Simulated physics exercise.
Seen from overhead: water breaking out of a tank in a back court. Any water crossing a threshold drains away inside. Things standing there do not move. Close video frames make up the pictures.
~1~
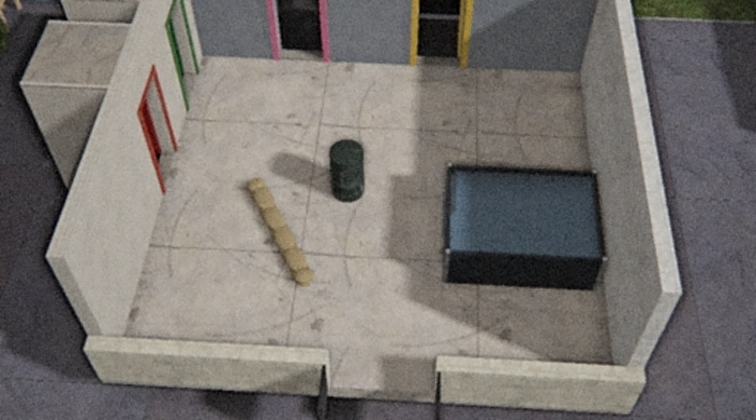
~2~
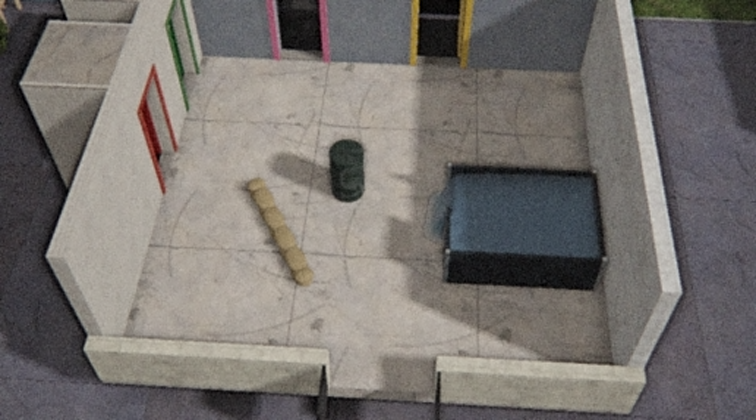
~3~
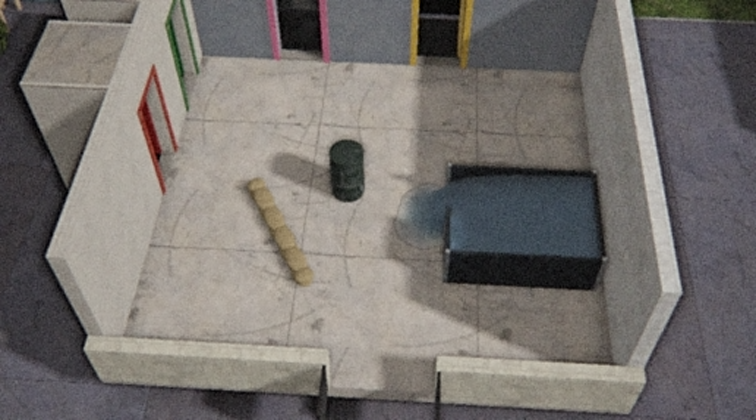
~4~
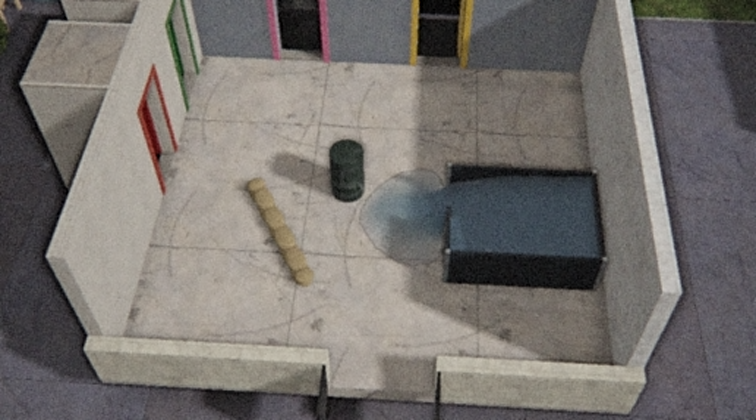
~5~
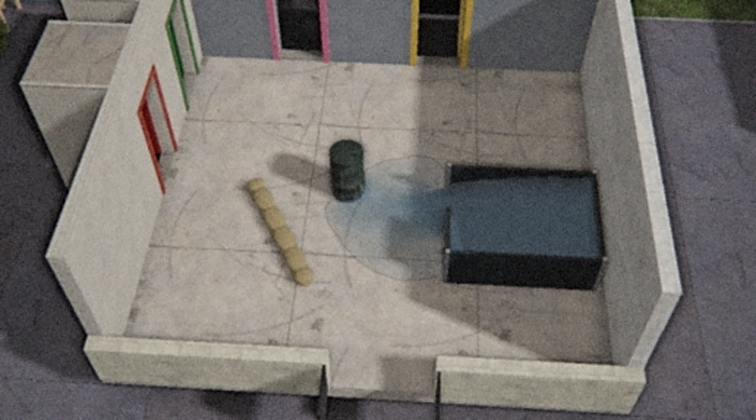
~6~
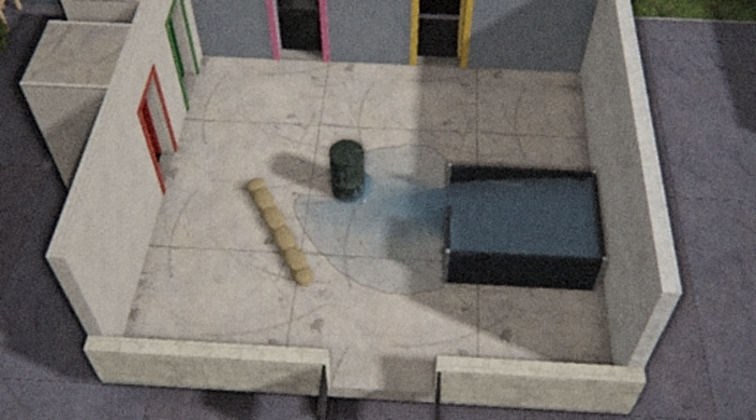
Water lies in a dark open tank at the right of a pale, walled court, seen from overhead by a still camera. A dark green barrel-like object stands near the middle, left of it a slanting tan row of rounded pieces, with red, green, pink and yellow door surrounds behind. The water pours from the tank's left side and fans leftward across the floor, past the barrel's base.
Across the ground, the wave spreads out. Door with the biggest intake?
Pink.
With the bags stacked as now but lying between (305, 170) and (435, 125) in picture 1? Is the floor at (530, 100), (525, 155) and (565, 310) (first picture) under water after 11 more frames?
First spot unwetted, second spot unwetted, third spot unwetted.
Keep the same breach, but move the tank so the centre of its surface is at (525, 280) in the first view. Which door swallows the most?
Answer: The pink-painted one.
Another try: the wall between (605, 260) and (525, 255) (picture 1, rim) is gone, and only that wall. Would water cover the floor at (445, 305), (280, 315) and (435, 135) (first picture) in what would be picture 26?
Taking them in the order you gave, I'd call them sodden, sodden and spared.
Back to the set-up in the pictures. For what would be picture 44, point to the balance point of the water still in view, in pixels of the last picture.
About (362, 189).
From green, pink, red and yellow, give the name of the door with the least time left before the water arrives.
First comes the pink door.
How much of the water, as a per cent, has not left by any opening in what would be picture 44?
About 90 per cent.
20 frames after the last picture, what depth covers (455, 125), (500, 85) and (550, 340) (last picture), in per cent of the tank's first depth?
Going in order, roughly 0, 0 and 0 %.
A moment on, water covers 20 % of the floor; green door not reached, red door not reached, pink door not reached, yellow door not reached.
Next, water covers 40 % of the floor; green door not reached, red door not reached, pink door a trickle in, yellow door not reached.
Then, water covers 60 % of the floor; green door wet at the sill, nothing in, red door wet at the sill, nothing in, pink door some in, yellow door wet at the sill, nothing in.
Later, water covers 70 % of the floor; green door some in, red door a trickle in, pink door a lot in, yellow door wet at the sill, nothing in.
In the end, water covers 90 % of the floor; green door some in, red door some in, pink door a lot in, yellow door a trickle in; the pink door has let in the most.
